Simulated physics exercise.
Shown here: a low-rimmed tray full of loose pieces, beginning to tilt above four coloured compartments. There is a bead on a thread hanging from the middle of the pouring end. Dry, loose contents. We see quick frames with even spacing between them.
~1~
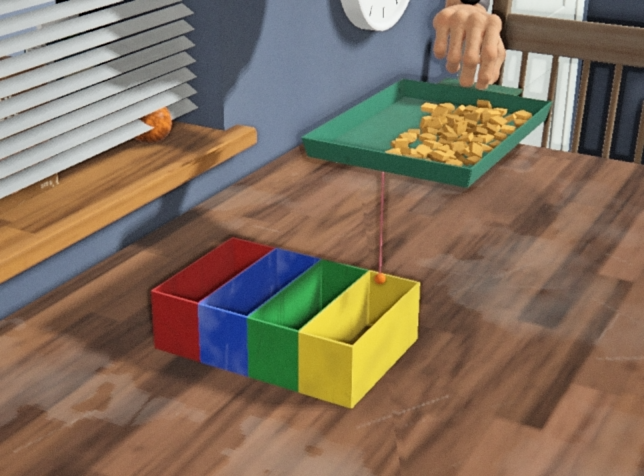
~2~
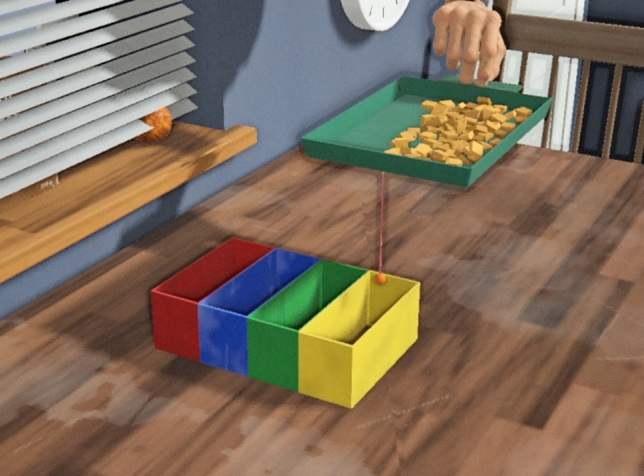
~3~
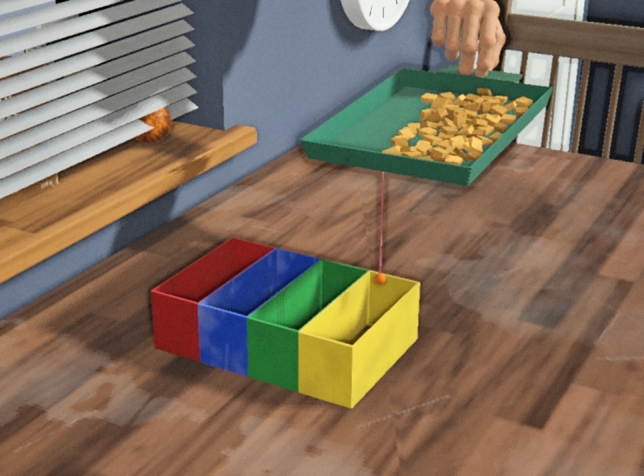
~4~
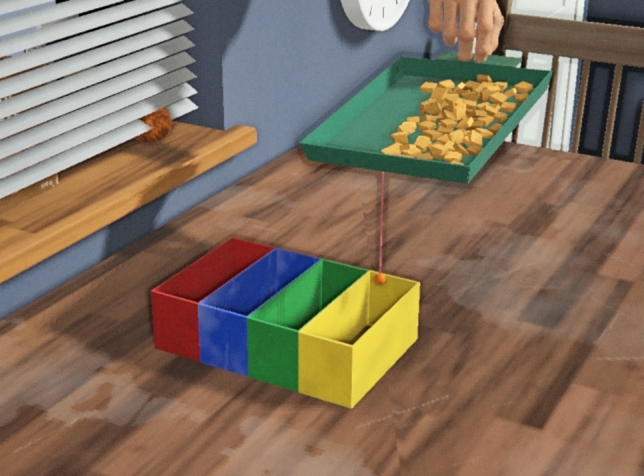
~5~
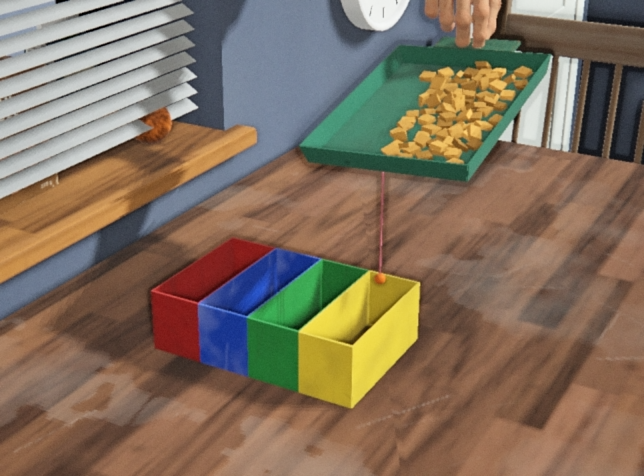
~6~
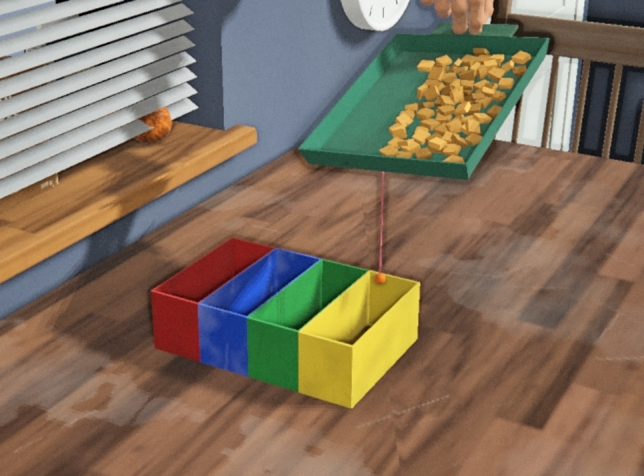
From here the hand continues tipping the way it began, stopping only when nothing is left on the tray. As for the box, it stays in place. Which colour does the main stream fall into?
The green cell.
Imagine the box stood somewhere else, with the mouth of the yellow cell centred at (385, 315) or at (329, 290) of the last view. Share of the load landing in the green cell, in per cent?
You'd get 40 in a hundred first and 30 in a hundred after that.
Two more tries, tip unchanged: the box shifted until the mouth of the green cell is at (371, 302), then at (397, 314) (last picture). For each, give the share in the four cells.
Around 100 percent the first time, around 100 percent the second.
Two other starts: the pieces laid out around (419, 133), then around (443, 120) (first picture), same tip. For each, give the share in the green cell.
Near 60 and 60 percent respectively.
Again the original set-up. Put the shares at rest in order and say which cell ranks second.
Ranked second: The yellow one.
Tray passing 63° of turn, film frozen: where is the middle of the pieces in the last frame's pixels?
Near (357, 140).
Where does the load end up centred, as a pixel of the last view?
The centre comes to rest close to (310, 347).
Shortly afterwards, tray tipped steeply; all but a few on the tray; a little falling or outside the box.
Next, tray tipped past a quarter turn; the bulk on the tray; a little in the green cell; a little in the yellow cell; a little in the blue cell; only a few falling or outside the box.
Some moments later, tray tipped past a quarter turn; near half in the green cell; near a quarter in the yellow cell; near a quarter in the blue cell; only a few falling or outside the box.
In the end, tray tipped past a quarter turn; near half in the green cell; near a quarter in the yellow cell; near a quarter in the blue cell; none at all in the red cell; only a few outside the box.
